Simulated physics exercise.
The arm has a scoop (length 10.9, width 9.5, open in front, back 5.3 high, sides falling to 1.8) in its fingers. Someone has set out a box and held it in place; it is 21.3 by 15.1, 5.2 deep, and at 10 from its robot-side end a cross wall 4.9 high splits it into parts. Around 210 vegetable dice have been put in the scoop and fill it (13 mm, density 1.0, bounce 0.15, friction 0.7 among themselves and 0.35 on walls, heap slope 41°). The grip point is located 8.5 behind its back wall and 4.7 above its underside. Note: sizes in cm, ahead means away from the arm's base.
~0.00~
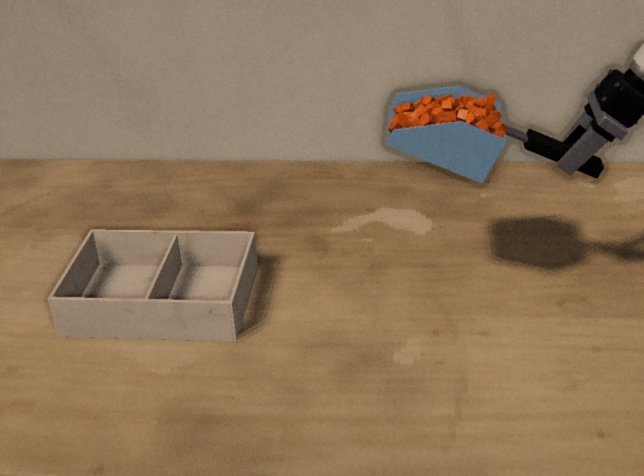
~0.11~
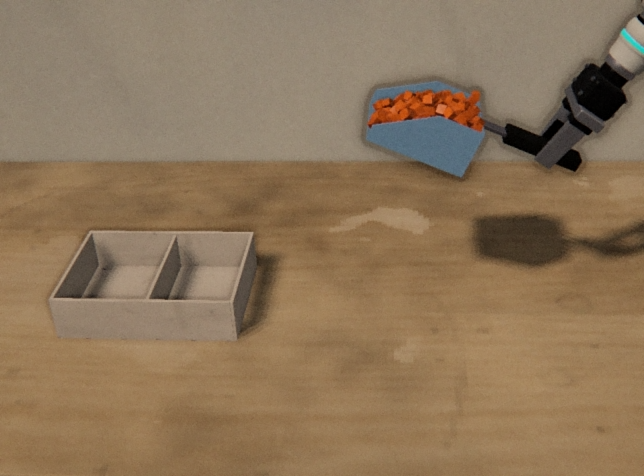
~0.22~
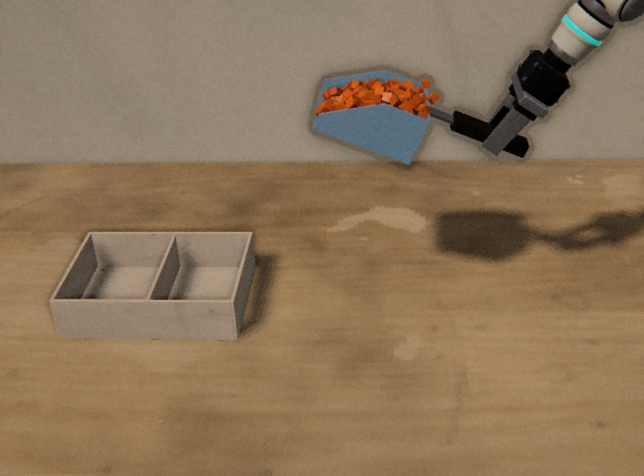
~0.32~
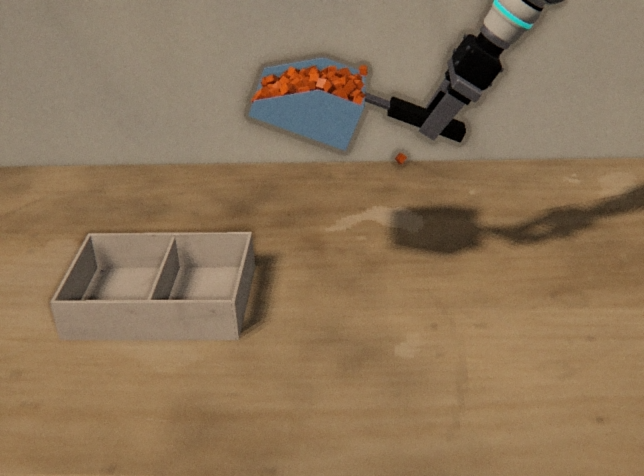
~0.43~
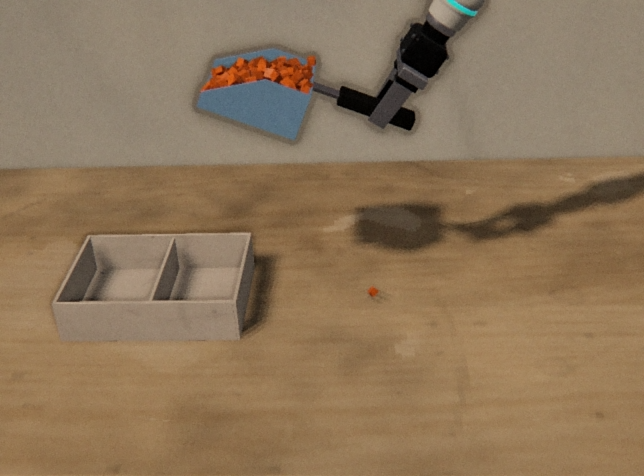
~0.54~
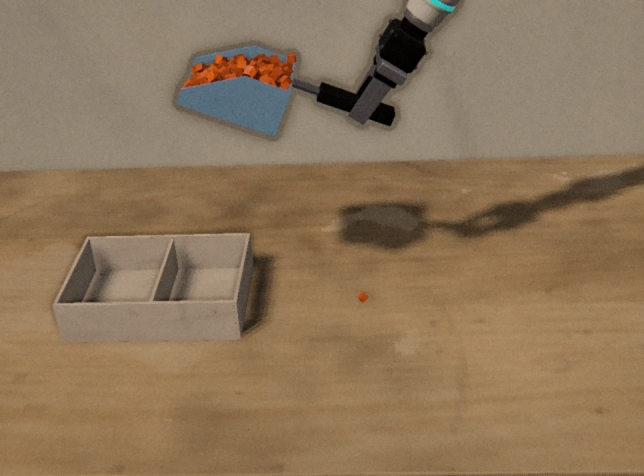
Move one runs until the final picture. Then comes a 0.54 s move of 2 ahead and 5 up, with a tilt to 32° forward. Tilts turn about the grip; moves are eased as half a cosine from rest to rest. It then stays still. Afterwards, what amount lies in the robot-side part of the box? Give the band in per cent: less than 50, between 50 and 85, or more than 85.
More than 85 per cent.
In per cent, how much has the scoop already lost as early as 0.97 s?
I'd say some 5 percent by then.
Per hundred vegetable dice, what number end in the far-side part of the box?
Roughly 0 %.
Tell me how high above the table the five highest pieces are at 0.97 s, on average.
Roughly 28 cm high.
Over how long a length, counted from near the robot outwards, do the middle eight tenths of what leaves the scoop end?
It covers roughly 8 centimetres.
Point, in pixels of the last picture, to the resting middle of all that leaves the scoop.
It ends up close to (193, 290).
By 0.76 s, tilted 3° backward, highest piece 30 above the table; 212 on the scoop, 1 on the table or floor.
By 0.97 s, tilted 27° forward, highest piece 28 above the table; 207 on the scoop, 1 on the table or floor, 5 in flight or on a rim.
By 1.28 s, tilted 32° forward, highest piece 23 above the table; 87 on the scoop, 70 in the robot-side part, 1 on the table or floor, 55 in flight or on a rim.
By 2.33 s, tilted 32° forward, highest piece 5 above the table; 208 in the robot-side part, 4 in the far-side part, 1 on the table or floor.
Final count, 208 in the robot-side part, 4 in the far-side part, 1 on the table or floor. That is 98 % in the robot-side part of the box.
